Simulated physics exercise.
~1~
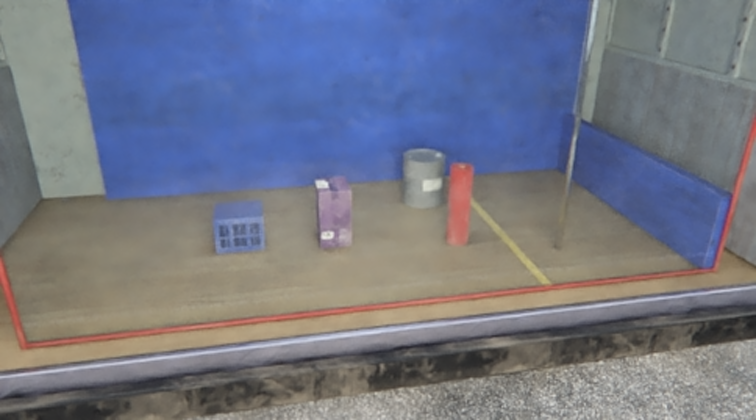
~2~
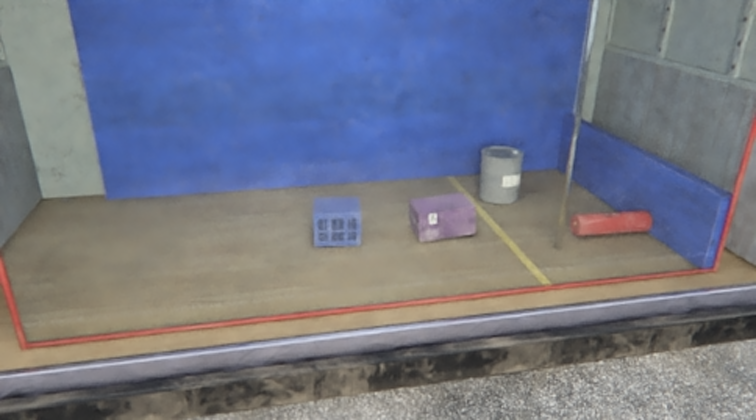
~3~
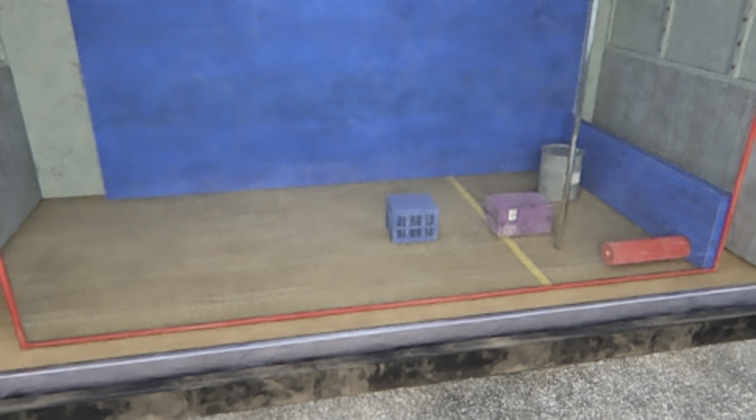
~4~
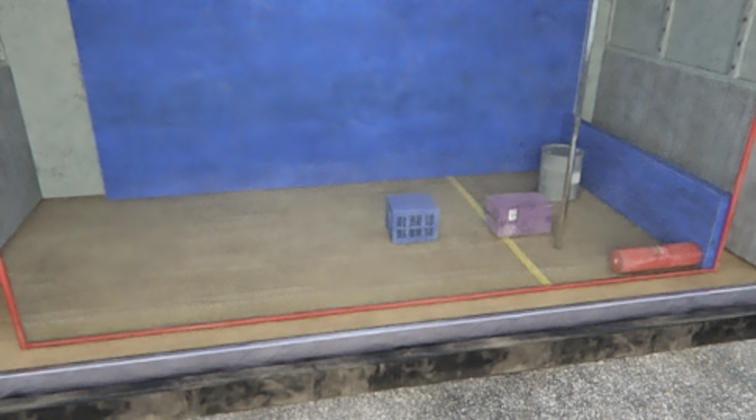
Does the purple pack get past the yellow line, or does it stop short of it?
The purple pack gets past the yellow line, coming to rest on its side just to the right of it.
